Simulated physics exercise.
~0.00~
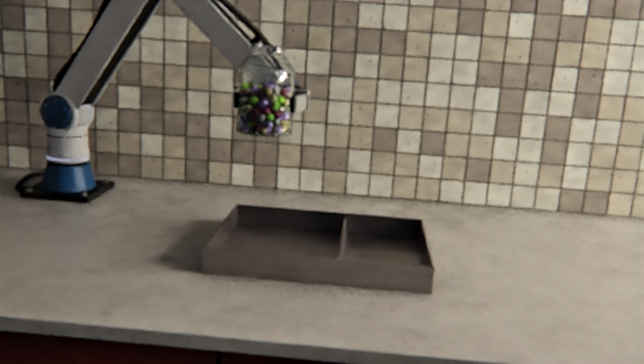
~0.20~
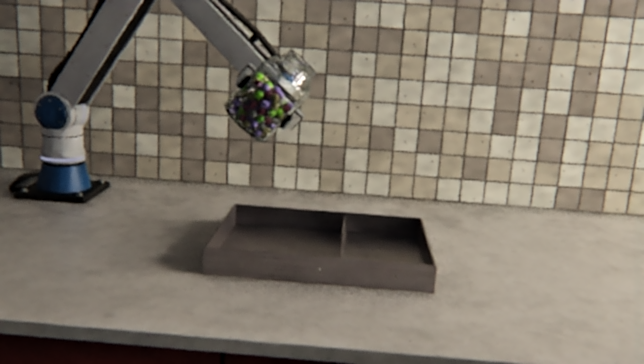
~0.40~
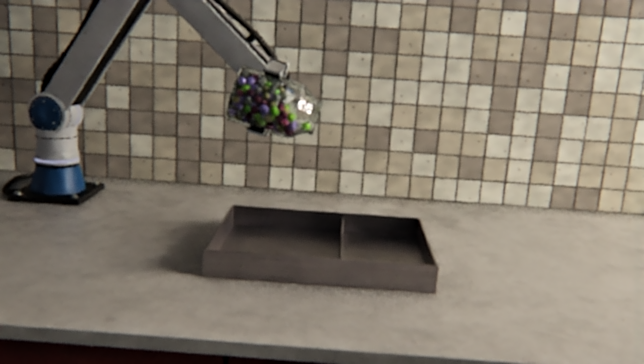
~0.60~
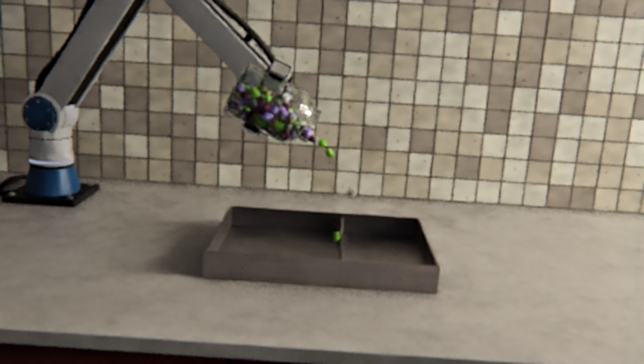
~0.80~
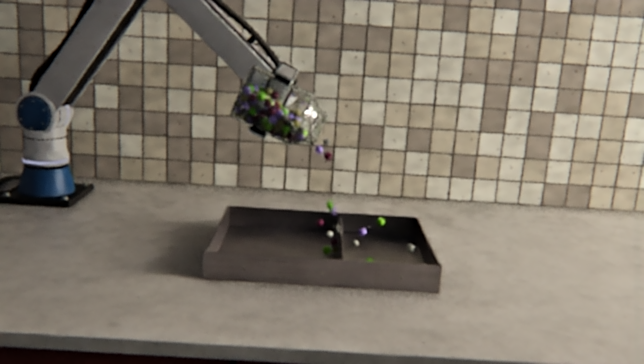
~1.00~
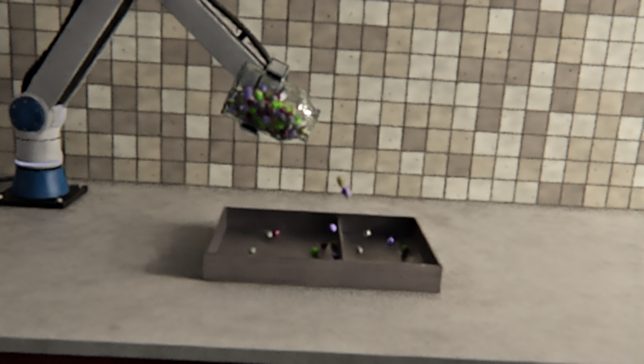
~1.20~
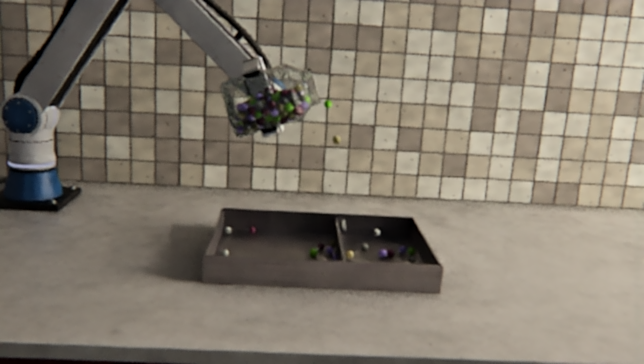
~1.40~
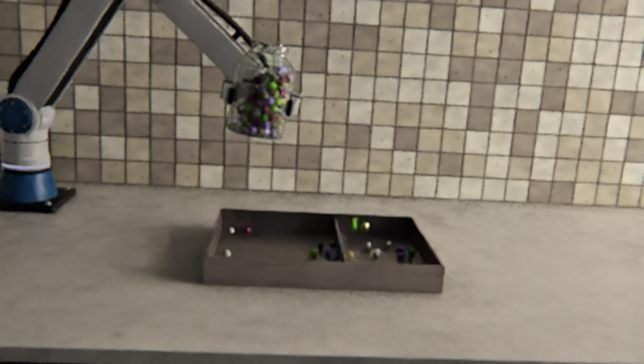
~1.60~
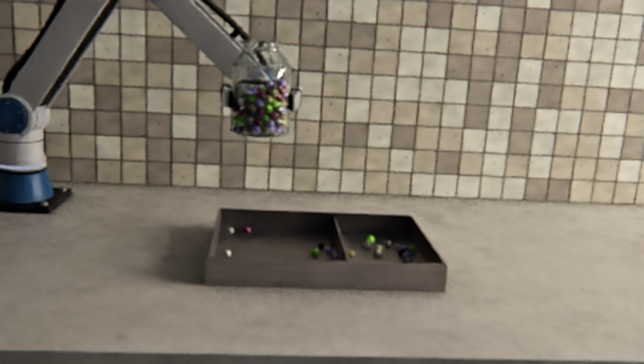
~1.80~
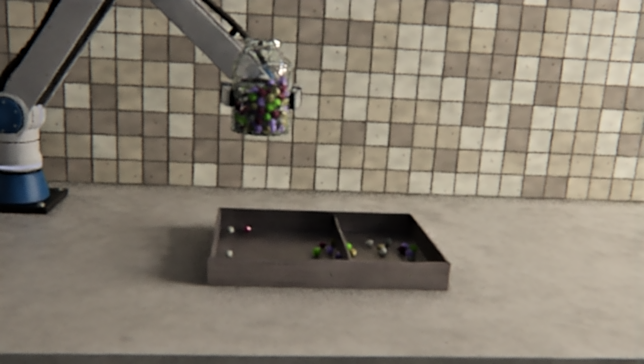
On a counter against a tiled wall, a robot arm tipped a clear jar of colourful round sweets over a divided tray, spilling a few into both parts, then turned it upright again with most of the sweets still inside.
